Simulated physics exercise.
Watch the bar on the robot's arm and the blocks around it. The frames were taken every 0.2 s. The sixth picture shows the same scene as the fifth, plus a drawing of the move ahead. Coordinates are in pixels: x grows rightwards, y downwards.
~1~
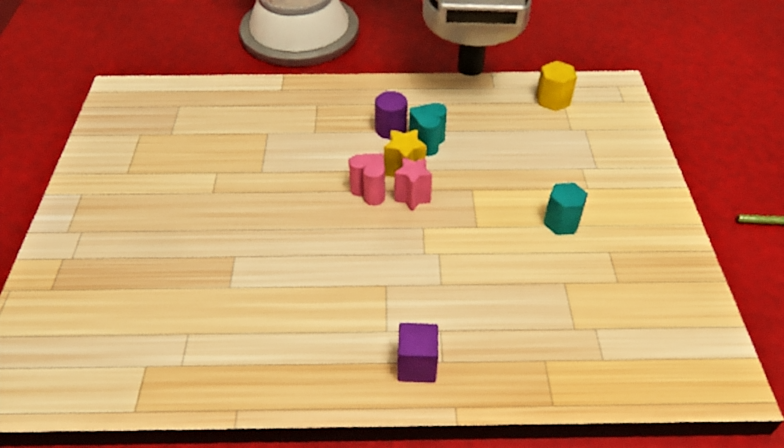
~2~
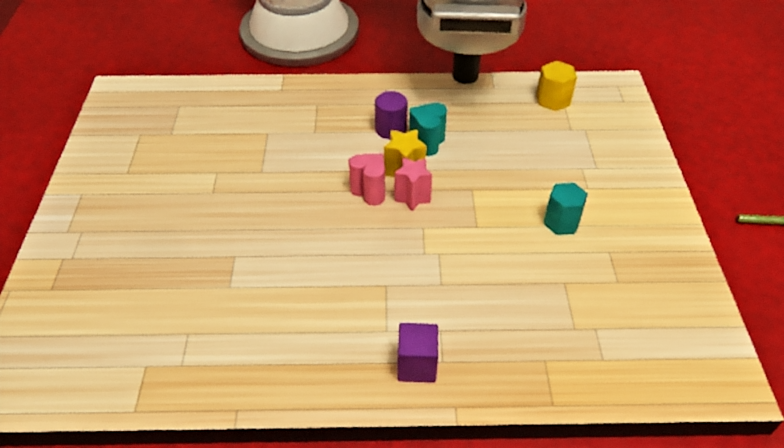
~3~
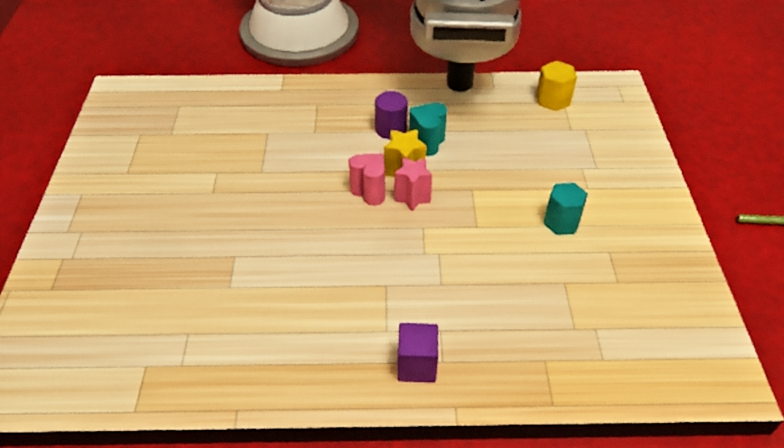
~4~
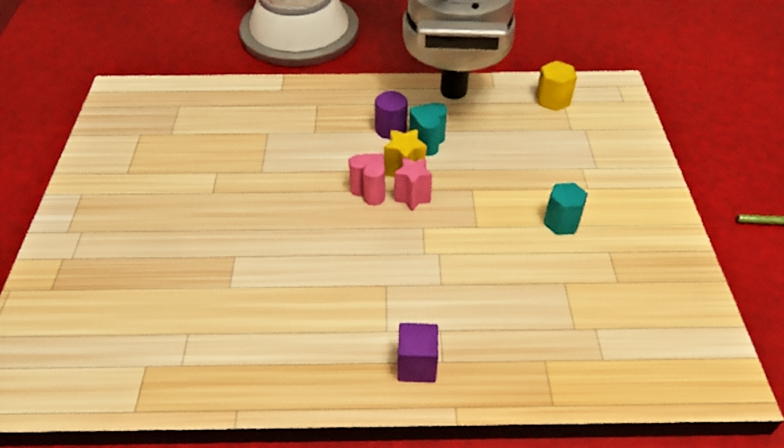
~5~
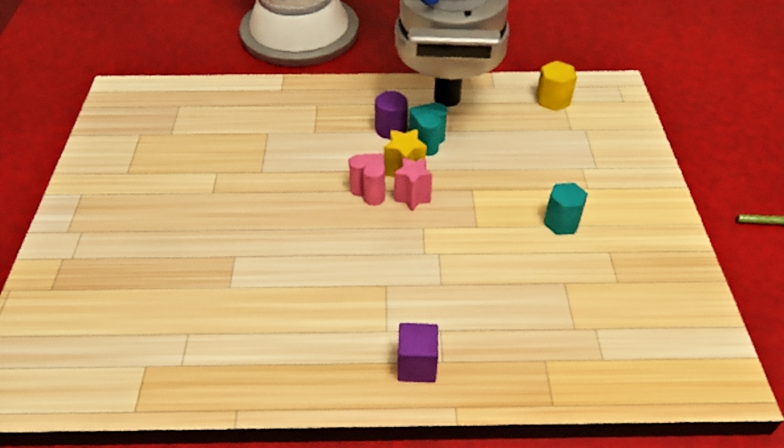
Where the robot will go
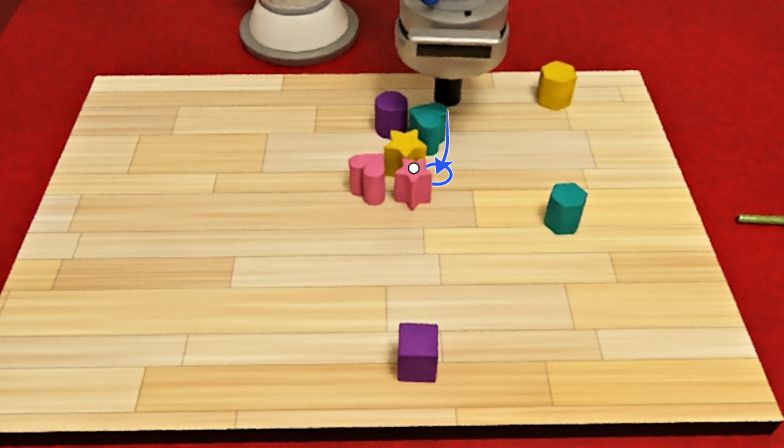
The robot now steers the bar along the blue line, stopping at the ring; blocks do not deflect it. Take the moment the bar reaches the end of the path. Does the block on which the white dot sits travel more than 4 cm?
No, I don't think so.
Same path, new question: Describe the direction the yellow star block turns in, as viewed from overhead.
Viewed from the top, it goes anticlockwise.
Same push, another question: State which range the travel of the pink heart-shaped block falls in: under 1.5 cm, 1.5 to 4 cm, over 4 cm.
Below 1.5 cm.
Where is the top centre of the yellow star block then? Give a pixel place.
It is going to be at (381, 142).
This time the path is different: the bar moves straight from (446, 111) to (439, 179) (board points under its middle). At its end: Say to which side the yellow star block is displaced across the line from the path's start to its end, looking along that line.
It slides rightward.
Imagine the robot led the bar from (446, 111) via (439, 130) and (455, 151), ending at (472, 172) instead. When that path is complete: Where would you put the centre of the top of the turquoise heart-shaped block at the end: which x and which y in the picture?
Its top centre lands on (434, 135).
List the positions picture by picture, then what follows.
The first picture shows tip of the bar (470, 69), middles of tops, pink heart-shaped block (369, 163), yellow star block (405, 141), pink star block (414, 168), turquoise heart-shaped block (429, 114).
The second picture shows bar (465, 76), nothing pushed.
The third picture shows bar (460, 84), nothing pushed.
The fourth picture shows bar (454, 92), nothing pushed.
The fifth picture shows bar (447, 99), pink heart-shaped block (369, 163), yellow star block (405, 141), pink star block (414, 168), turquoise heart-shaped block (429, 114).
The line goes from (446, 111) via (447, 142), ending at (436, 174); the dot is on the pink star block.
The first path, step by step. One third of the way, bar (448, 120); turquoise heart-shaped block (426, 118), turned 15° clockwise.
Two thirds of the way, bar (447, 141); yellow star block (392, 141), turned 35° anticlockwise; turquoise heart-shaped block (416, 126), turned 80° clockwise.
At the end, bar (437, 162); pink heart-shaped block unmoved; yellow star block (381, 142), turned 35° anticlockwise; pink star block unmoved; turquoise heart-shaped block (411, 132), turned 125° clockwise.
